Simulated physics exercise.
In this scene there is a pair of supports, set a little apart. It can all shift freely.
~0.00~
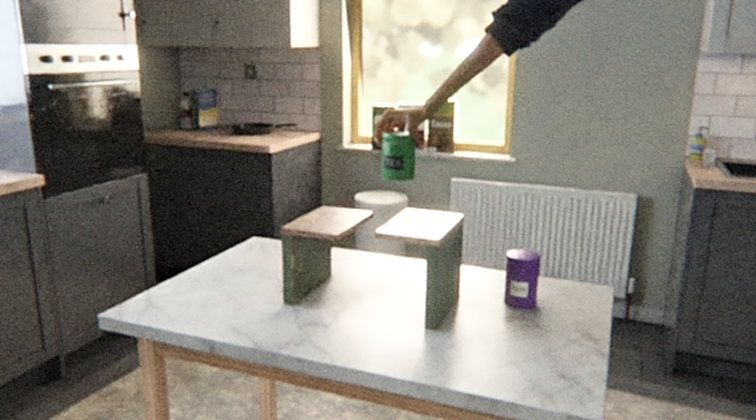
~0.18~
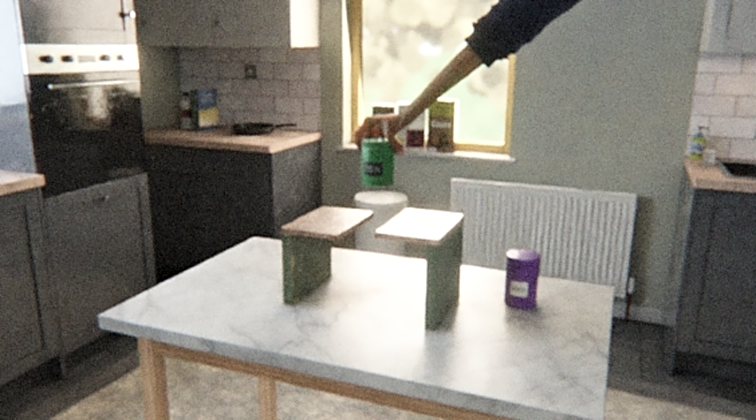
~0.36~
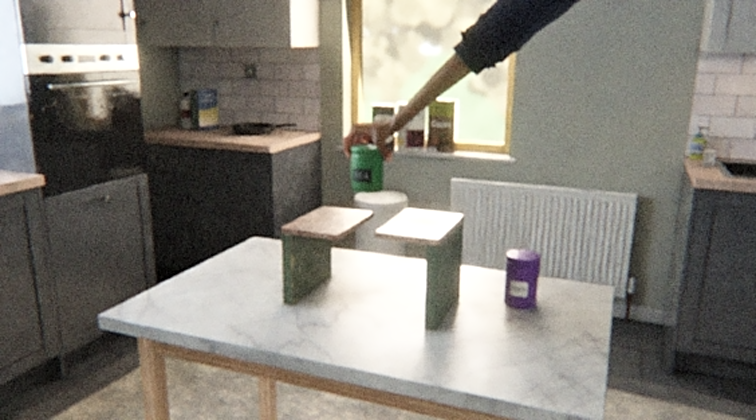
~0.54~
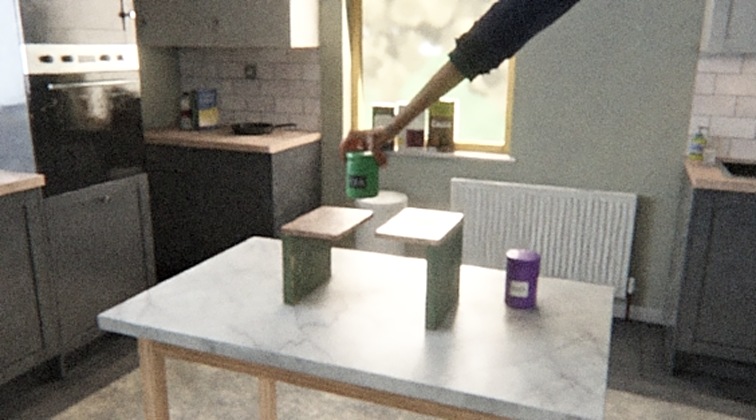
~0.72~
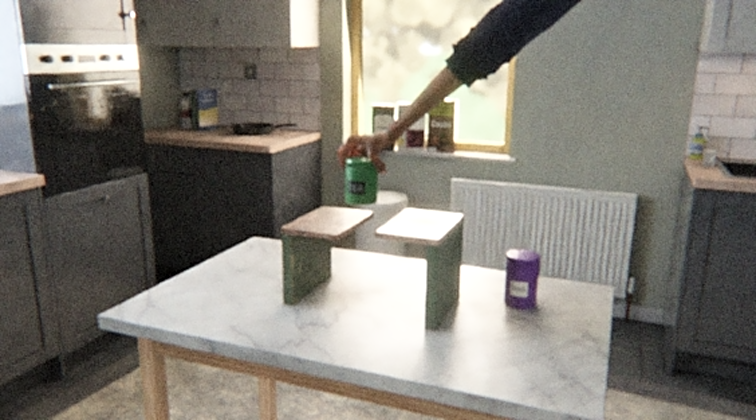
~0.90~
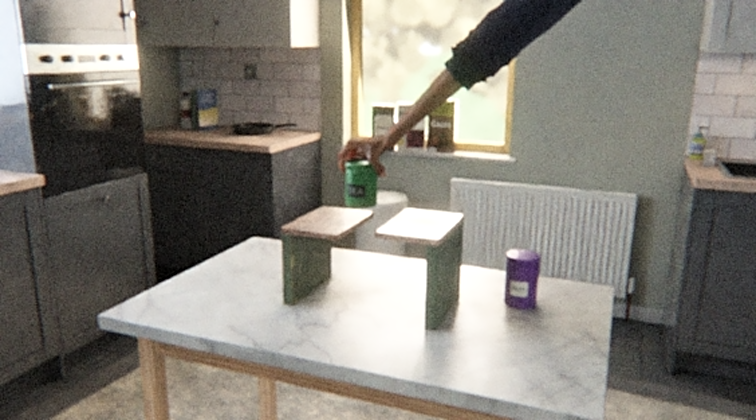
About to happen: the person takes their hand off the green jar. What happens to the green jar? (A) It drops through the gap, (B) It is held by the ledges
Option B: It is held by the ledges.
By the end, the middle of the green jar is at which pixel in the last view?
Roughly (375, 214).
Around 1.10 s, green jar displaced a little near (361, 202).
Around 1.20 s, green jar rocked 23° from its first pose near (370, 207).
Around 1.30 s, green jar rocked 41° from its first pose near (375, 214).
Finally (1.9 s), down or leaning hard on the stand or table, green jar; purple jar still in place. Final places as the last picture's camera would see them, green jar near (375, 214). The jar is caught.
